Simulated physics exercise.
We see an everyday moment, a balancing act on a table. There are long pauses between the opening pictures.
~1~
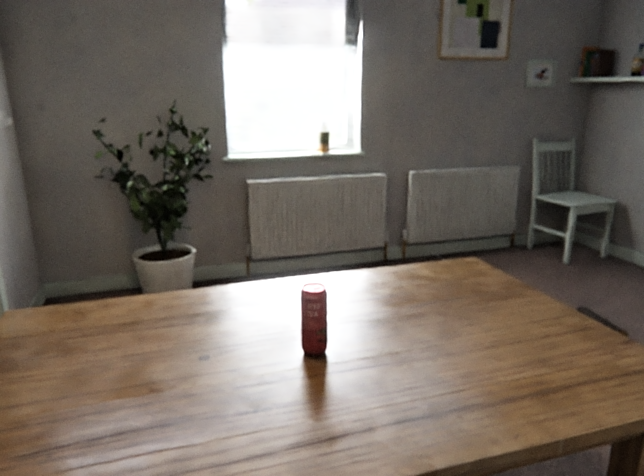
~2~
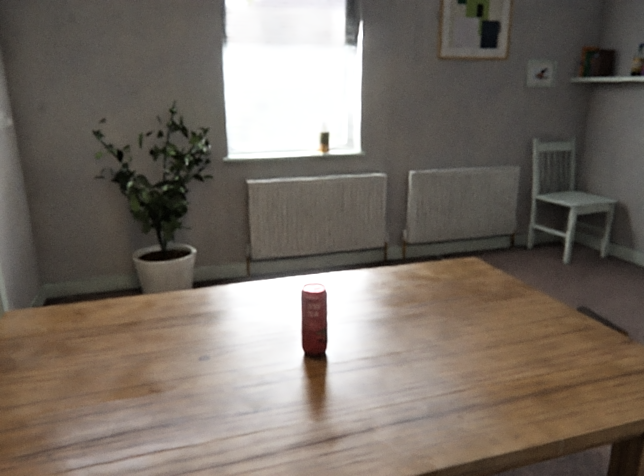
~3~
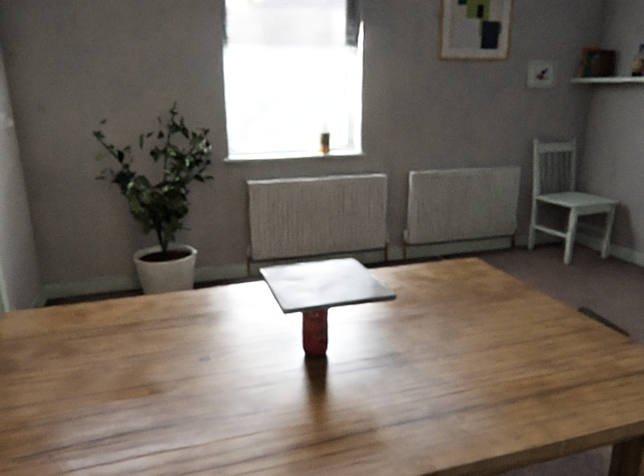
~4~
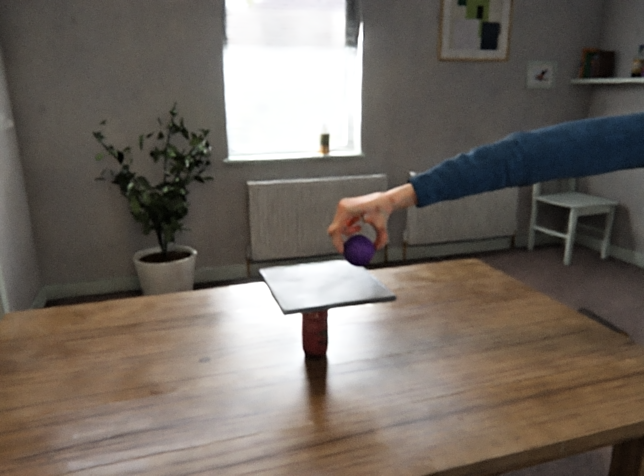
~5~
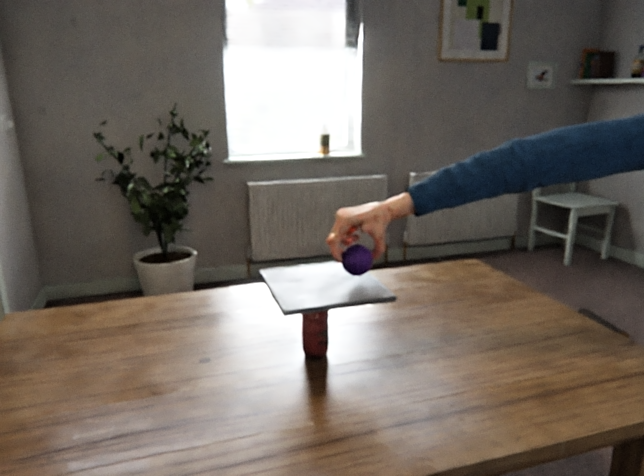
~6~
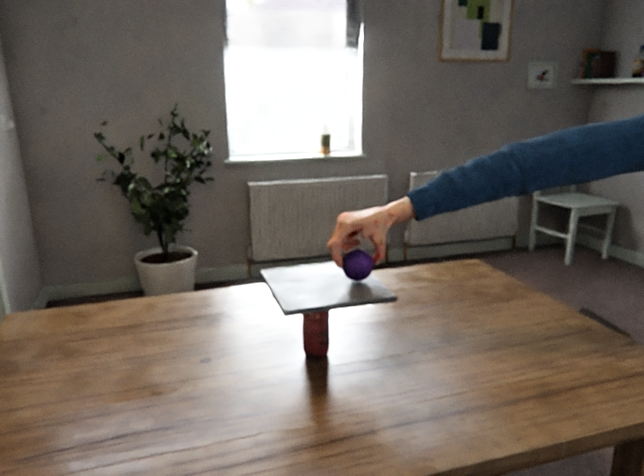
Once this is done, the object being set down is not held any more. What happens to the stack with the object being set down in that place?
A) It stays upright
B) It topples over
B, it topples over.
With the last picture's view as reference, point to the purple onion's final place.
At about (371, 334).
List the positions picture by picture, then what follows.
In the first picture, the last thing is not in view yet.
In the second picture, the last thing is not in view yet.
In the third picture, the last thing is not in view yet; grey lid (323, 283).
In the fourth picture, still above its spot; purple onion (359, 250); grey lid (323, 284).
In the fifth picture, still above its spot; purple onion (357, 260); grey lid (323, 285).
In the sixth picture, set down, still held; purple onion (358, 265); grey lid (324, 285).
Then, 0.30 s later than the last frame, purple onion now fallen; grey lid tilted by 58°.
Then, 0.40 s later than the last frame, grey lid now fallen.
Then, 0.50 s later than the last frame, things are still on the move.
Then, 0.60 s later than the last frame, as before.
When it is over, fallen, purple onion and grey lid; red can as before. End places, in pixels of the last picture, purple onion near (371, 334). The stack gives way.
